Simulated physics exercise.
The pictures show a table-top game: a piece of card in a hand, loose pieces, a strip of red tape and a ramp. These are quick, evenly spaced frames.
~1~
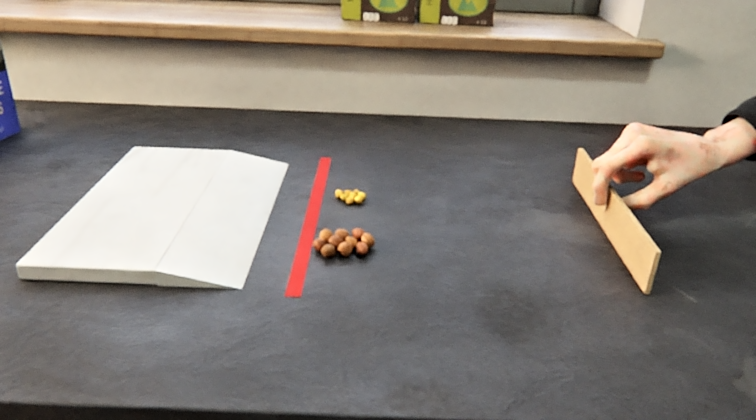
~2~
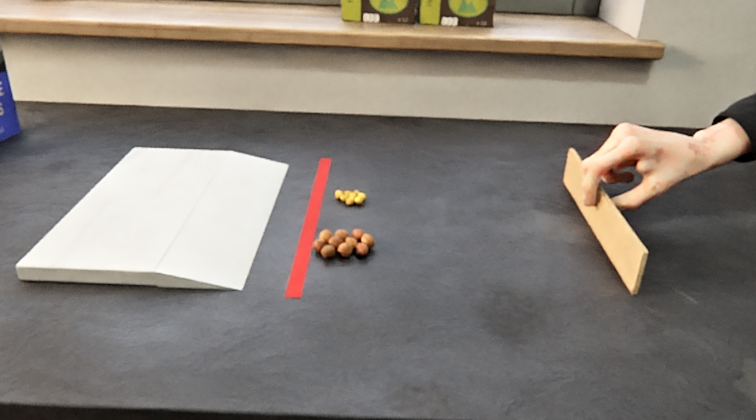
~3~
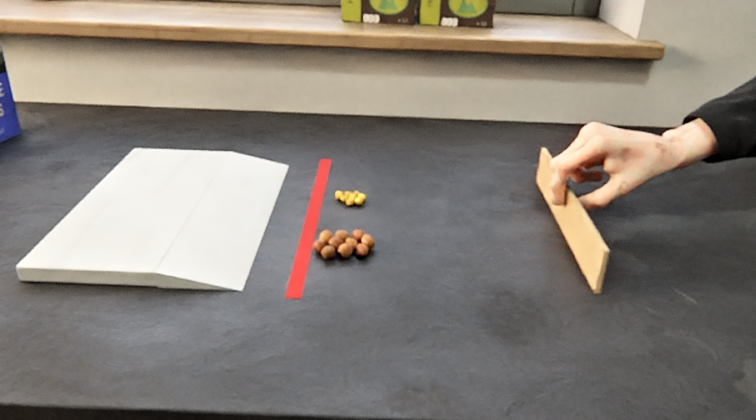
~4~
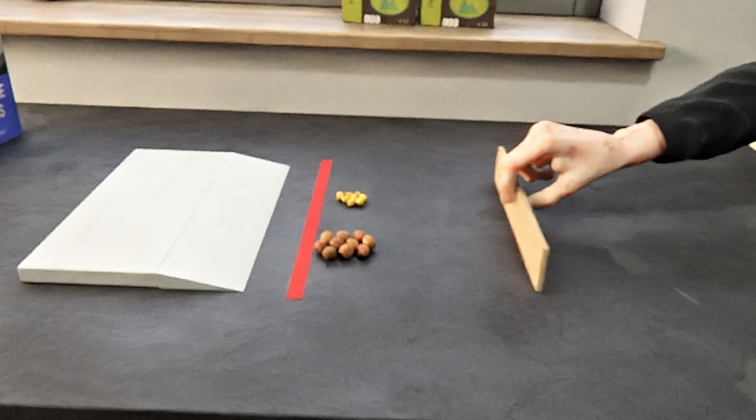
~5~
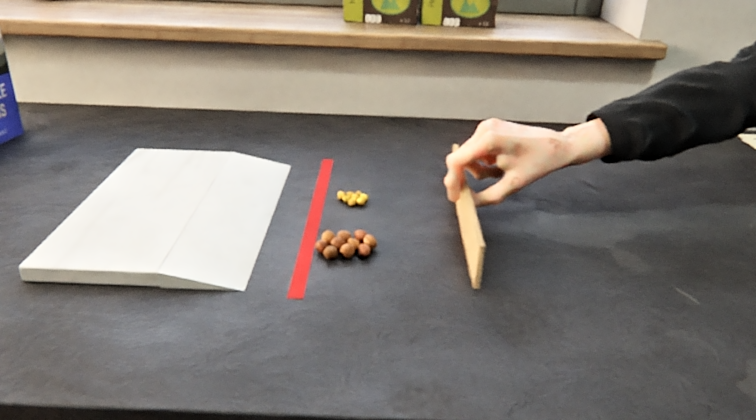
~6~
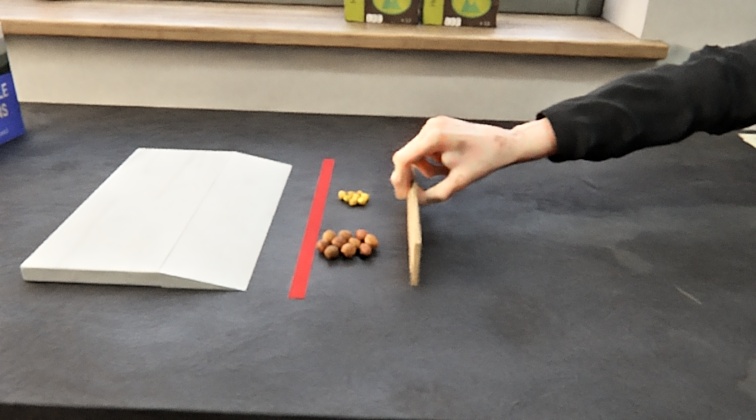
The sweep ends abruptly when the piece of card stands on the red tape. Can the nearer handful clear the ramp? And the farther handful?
The nearer handful makes it up with some or all; the farther handful makes it up with some or all.
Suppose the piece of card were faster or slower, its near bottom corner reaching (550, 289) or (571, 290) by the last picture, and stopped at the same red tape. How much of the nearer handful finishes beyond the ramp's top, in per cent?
Roughly 0 per cent, and 0 per cent.
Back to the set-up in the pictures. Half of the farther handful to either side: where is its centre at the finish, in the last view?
Near (117, 195).
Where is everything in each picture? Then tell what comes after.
Piece of card at (646, 262), at rest; red tape at (325, 163); top of the ramp at (162, 260); nearer handful at (335, 243), a few hazelnuts; farther handful at (353, 197), a few puffed corn balls, in the first frame.
Piece of card at (634, 262); farther handful at (353, 198), in the second frame.
Piece of card at (596, 261); nearer handful at (336, 244), in the third frame.
Piece of card at (538, 259); farther handful at (354, 199), in the fourth frame.
Piece of card at (477, 256); nearer handful at (338, 245), in the fifth frame.
Piece of card at (416, 254); red tape at (328, 164); top of the ramp at (166, 261); nearer handful at (339, 244); farther handful at (357, 198), in the sixth frame.
Then, 0.07 s past the last view, piece of card still moving, near (348, 182); nearer handful all short of the ramp; farther handful all short of the ramp.
Then, 0.16 s past the last view, piece of card stopped at the red tape; nearer handful nearly all on the ramp, a small part short of the ramp; farther handful most on the ramp, about a quarter short of the ramp.
Then, 0.44 s past the last view, piece of card stopped at the red tape; nearer handful all past the top; farther handful all past the top.
Finally, piece of card stopped at the red tape; nearer handful all past the top; farther handful all past the top.
